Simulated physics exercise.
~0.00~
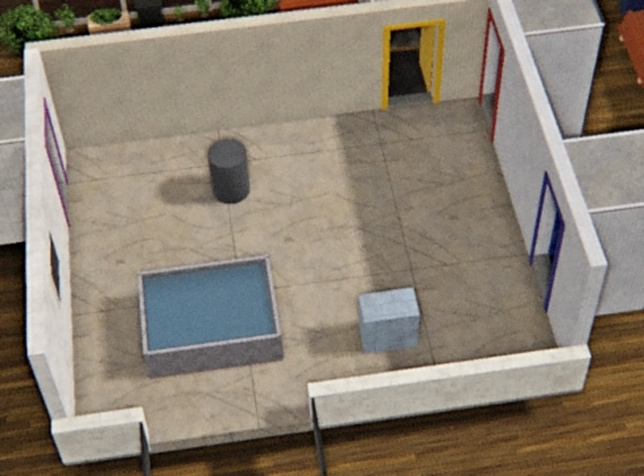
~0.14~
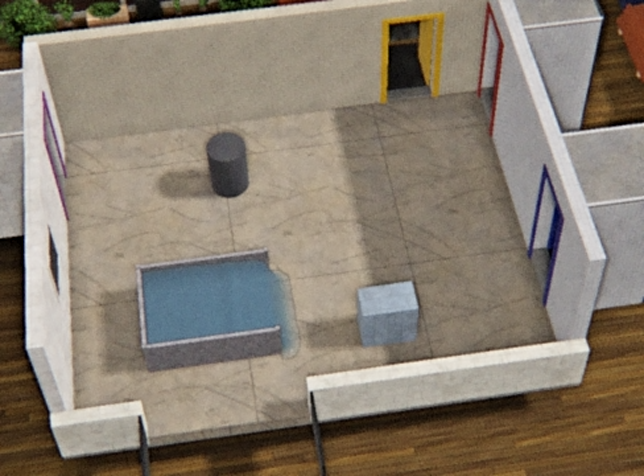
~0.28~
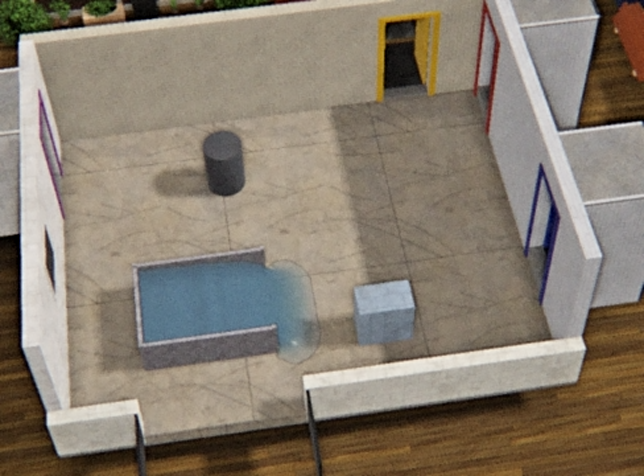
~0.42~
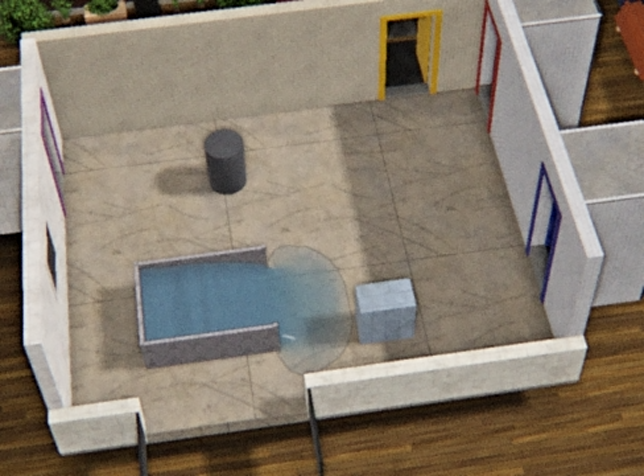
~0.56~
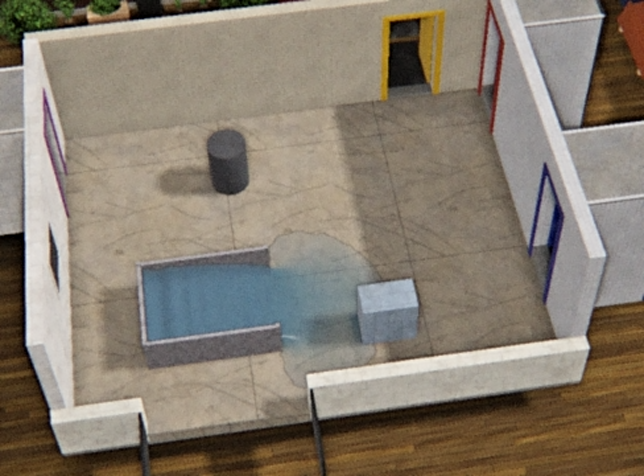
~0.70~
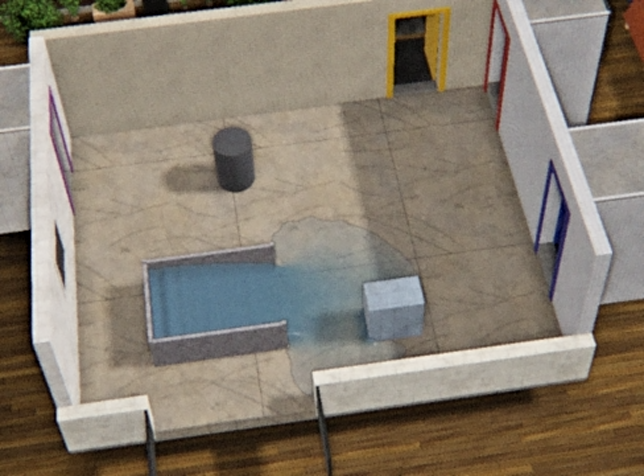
In a walled yard, water pours from a tank's open right side and spreads around a pale block.
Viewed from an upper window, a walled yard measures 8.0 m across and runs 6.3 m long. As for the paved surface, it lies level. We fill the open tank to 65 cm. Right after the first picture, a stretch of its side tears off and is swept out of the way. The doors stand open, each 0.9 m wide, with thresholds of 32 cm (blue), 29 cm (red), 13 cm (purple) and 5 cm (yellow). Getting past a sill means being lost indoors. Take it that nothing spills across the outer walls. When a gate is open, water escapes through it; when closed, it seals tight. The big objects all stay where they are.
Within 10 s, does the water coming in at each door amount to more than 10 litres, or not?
In order: The blue door will hold enough water back; the red door will hold enough water back; the purple door will hold enough water back; the yellow door will not hold enough water back.
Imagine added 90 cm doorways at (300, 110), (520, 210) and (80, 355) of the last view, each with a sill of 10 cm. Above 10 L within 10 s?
Per doorway, in order: Insufficient / sufficient / insufficient.
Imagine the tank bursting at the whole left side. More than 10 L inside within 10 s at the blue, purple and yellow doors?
So blue stays lower, purple stays lower, yellow stays lower.
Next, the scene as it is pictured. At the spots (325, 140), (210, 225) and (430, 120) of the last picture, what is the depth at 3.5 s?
0, 0 and 2 cm, respectively.
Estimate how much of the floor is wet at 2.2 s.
I'd say around 40 %.
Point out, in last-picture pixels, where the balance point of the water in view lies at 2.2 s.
Balance point at about (345, 295).
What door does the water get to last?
Lab note: Last arrival at the purple door.
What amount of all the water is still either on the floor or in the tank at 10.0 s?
I'd say close to 92 percent is still there.
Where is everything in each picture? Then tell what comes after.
In the first frame, still water, 65 cm deep, in the open tank at (208, 306).
In the second frame, water pours out at (272, 305) and has run 0.9 m, to (285, 356); typically 9 cm deep outside, 65 cm at the open tank's back.
In the third frame, water pours out at (268, 305) and has run 1.1 m, to (297, 359); typically 12 cm deep outside, 65 cm at the open tank's back.
In the fourth frame, water pours out at (270, 305) and has run 1.4 m, to (337, 352); typically 9 cm deep outside, 65 cm at the open tank's back.
In the fifth frame, the front is at a hidden place, 1.9 m from the gap at (272, 305); 4.0 m2 of floor is under water; 60 cm left at the back of the open tank.
In the sixth frame, water pours out at (278, 303) and has run 2.4 m, to a hidden place; typically 6 cm deep outside, 55 cm at the open tank's back.
After 1.4 s water covers 25 % of the floor and is deepest (38 cm) near (359, 323); blue door 3 cm at the sill, 0 L in, red door not reached, purple door not reached, yellow door not reached.
After 2.2 s water covers 40 % of the floor and is deepest (30 cm) near (359, 323); blue door 21 cm at the sill, 0 L in, red door not reached, purple door not reached, yellow door not reached.
After 3.5 s water covers 50 % of the floor and is deepest (32 cm) near (481, 86); blue door 21 cm at the sill, 0 L in, red door 11 cm at the sill, 0 L in, purple door not reached, yellow door 2 cm at the sill, 0 L in.
After 6.0 s water covers 60 % of the floor and is deepest (14 cm) near (485, 100); blue door 8 cm at the sill, 0 L in, red door 13 cm at the sill, 0 L in, purple door not reached, yellow door 12 cm at the sill, 52 L in.
After 10.0 s water covers 85 % of the floor and is deepest (10 cm) near (81, 136); blue door 4 cm at the sill, 0 L in, red door 8 cm at the sill, 0 L in, purple door 7 cm at the sill, 0 L in, yellow door 8 cm at the sill, 109 L in.
